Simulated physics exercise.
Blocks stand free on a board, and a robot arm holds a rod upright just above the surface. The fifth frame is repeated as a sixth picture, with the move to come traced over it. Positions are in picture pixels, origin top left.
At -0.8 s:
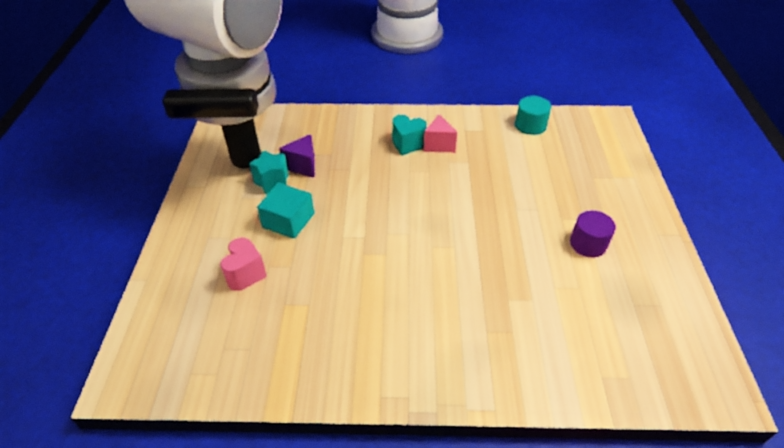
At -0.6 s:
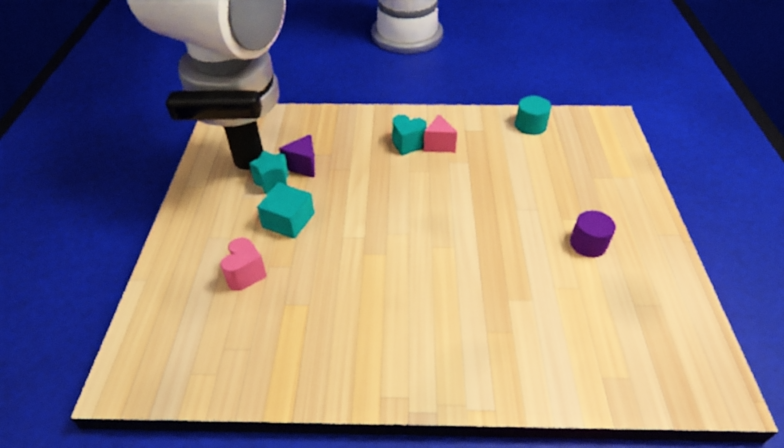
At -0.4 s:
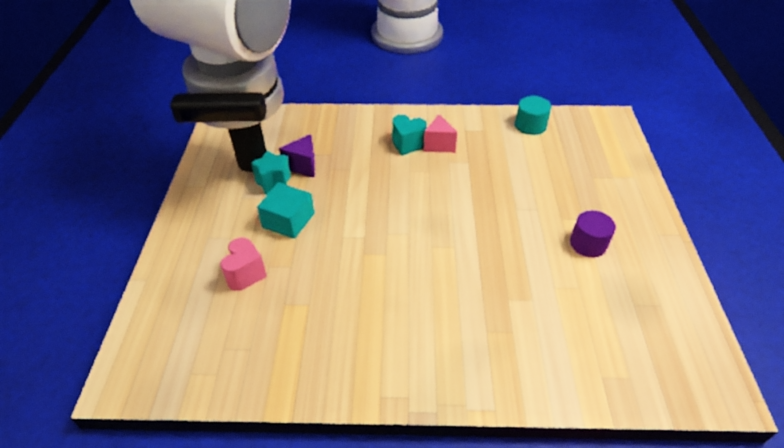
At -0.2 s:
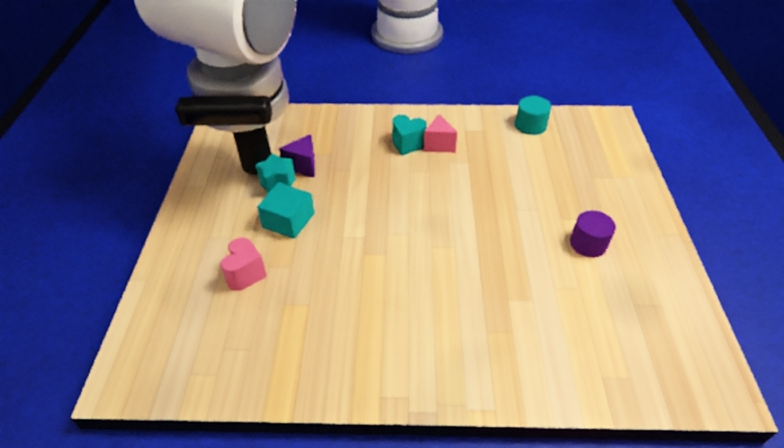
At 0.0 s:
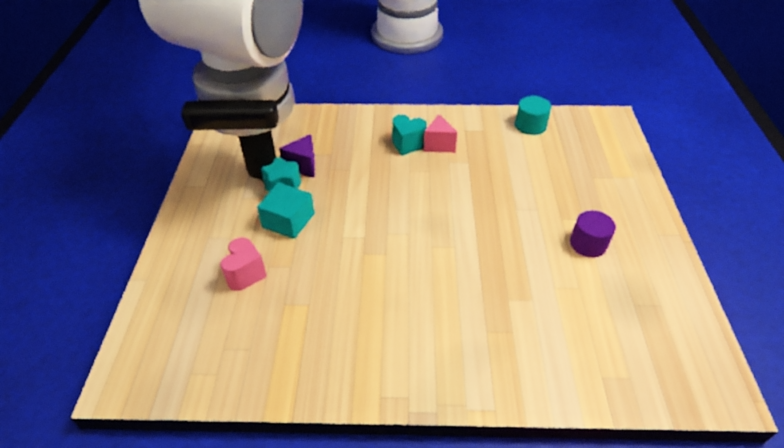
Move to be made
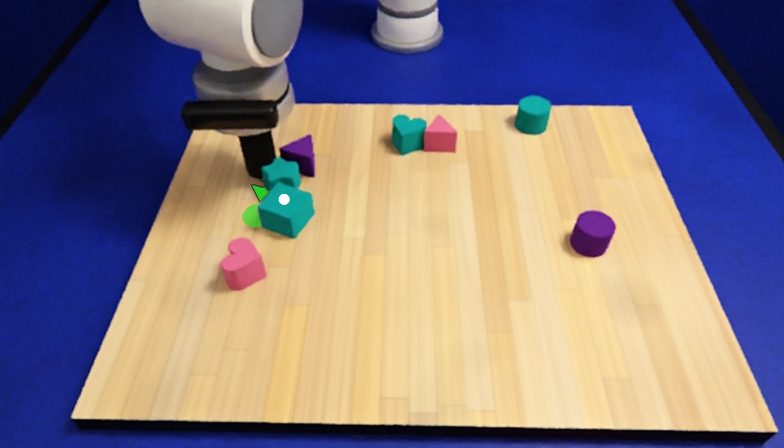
The robot arm's rod nudges the turquoise star slightly right and down toward the turquoise block.
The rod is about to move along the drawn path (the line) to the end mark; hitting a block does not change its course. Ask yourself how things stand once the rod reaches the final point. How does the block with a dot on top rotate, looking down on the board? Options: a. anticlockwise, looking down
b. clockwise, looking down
b - clockwise, looking down.
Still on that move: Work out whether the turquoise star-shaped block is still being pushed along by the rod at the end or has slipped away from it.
Fallen away.
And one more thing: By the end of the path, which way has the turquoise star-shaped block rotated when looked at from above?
Overhead view: Anti-clockwise.
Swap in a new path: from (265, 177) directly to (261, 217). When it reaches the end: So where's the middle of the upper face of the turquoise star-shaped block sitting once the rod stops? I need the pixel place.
Around (288, 178).
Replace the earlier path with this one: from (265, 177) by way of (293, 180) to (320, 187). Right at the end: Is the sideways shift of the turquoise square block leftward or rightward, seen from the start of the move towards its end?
Shifts right.
Path on the board, in a line from (265, 177) to (259, 215); the dot is on the turquoise square block.
What follows on the original path. Halfway along, rod at (260, 189); turquoise star-shaped block at (287, 177), turned 35° anticlockwise; turquoise square block at (291, 206), turned 20° clockwise.
At the end, rod at (258, 208); turquoise star-shaped block at (287, 179), turned 55° anticlockwise; turquoise square block at (293, 207), turned 30° clockwise; purple triangular block in place.
